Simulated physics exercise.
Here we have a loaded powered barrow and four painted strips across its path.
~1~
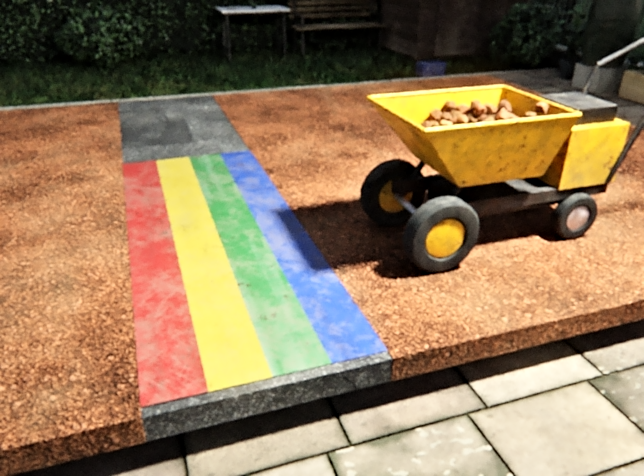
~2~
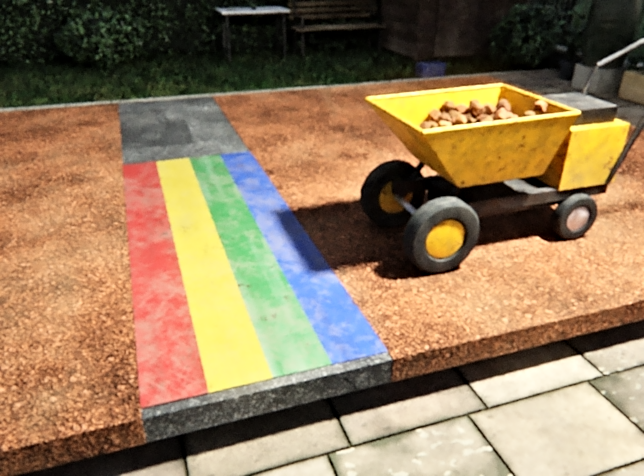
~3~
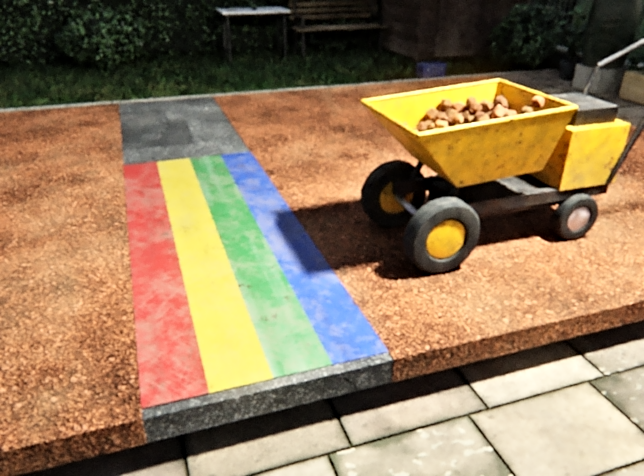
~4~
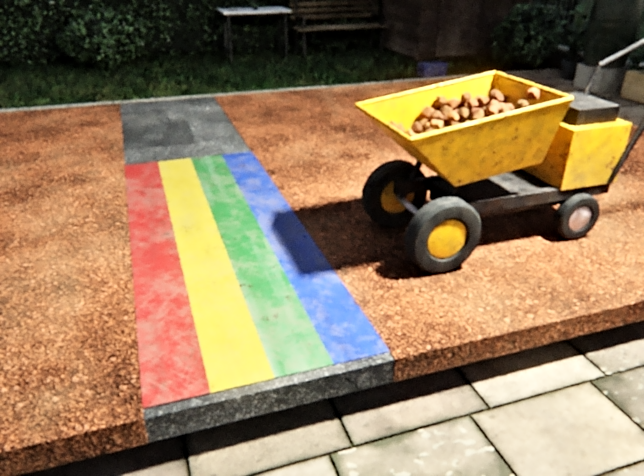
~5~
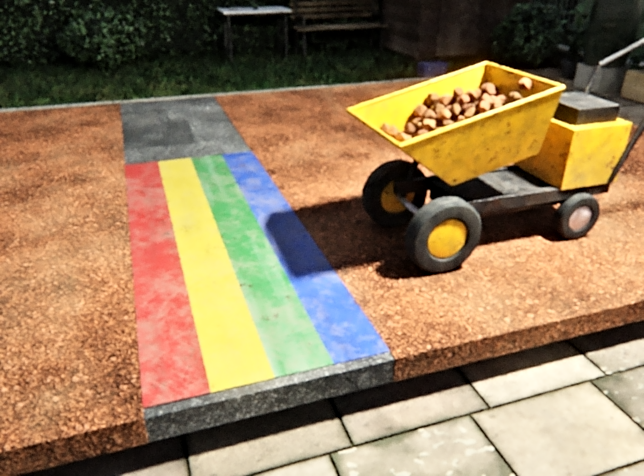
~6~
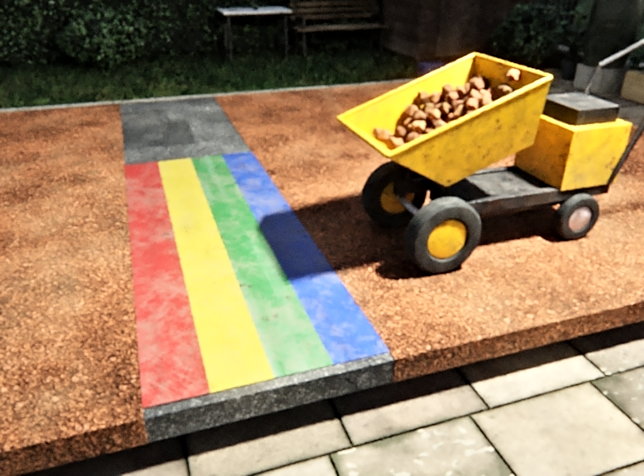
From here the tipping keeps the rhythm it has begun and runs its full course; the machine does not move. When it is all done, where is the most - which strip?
On the green strip.
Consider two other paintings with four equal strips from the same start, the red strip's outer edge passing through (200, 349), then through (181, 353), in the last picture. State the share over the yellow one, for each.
The first one comes out at 20 percent, while the second comes out at 20 percent.
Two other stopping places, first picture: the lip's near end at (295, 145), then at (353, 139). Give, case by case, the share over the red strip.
40 and 30 in a hundred, in that order.
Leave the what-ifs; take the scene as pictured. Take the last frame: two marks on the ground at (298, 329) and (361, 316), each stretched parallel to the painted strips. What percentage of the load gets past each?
60 % and 90 %.
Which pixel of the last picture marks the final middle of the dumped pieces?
Near (255, 266).
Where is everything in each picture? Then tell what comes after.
The first frame shows lip of the skip near (424, 131), level; top of the load near (486, 122), clay clods; blue strip near (335, 315); green strip near (283, 326); yellow strip near (227, 337); red strip near (168, 349).
The second frame shows lip of the skip near (422, 133), level; top of the load near (484, 121).
The third frame shows lip of the skip near (417, 136), tipped barely; top of the load near (491, 118).
The fourth frame shows lip of the skip near (410, 140), tipped a little; top of the load near (487, 113).
The fifth frame shows lip of the skip near (399, 146), tipped a little; top of the load near (480, 107).
The sixth frame shows lip of the skip near (387, 156), tipped clearly; top of the load near (484, 98); blue strip near (337, 316); green strip near (284, 327); yellow strip near (229, 338); red strip near (170, 350).
Shortly afterwards, skip tipped steeply; the whole lot in the skip.
Next, skip tipped right over; near two thirds in the skip; a little over the blue strip; a little over the green strip; only a few falling.
Some moments later, skip tipped right over; a little in the skip; near a quarter over the blue strip; near a third over the green strip; near a quarter over the yellow strip; a little over the red strip; only a few off the paint.
In the end, skip tipped right over; a little in the skip; near a quarter over the blue strip; near a third over the green strip; near a quarter over the yellow strip; a little over the red strip; a little off the paint.
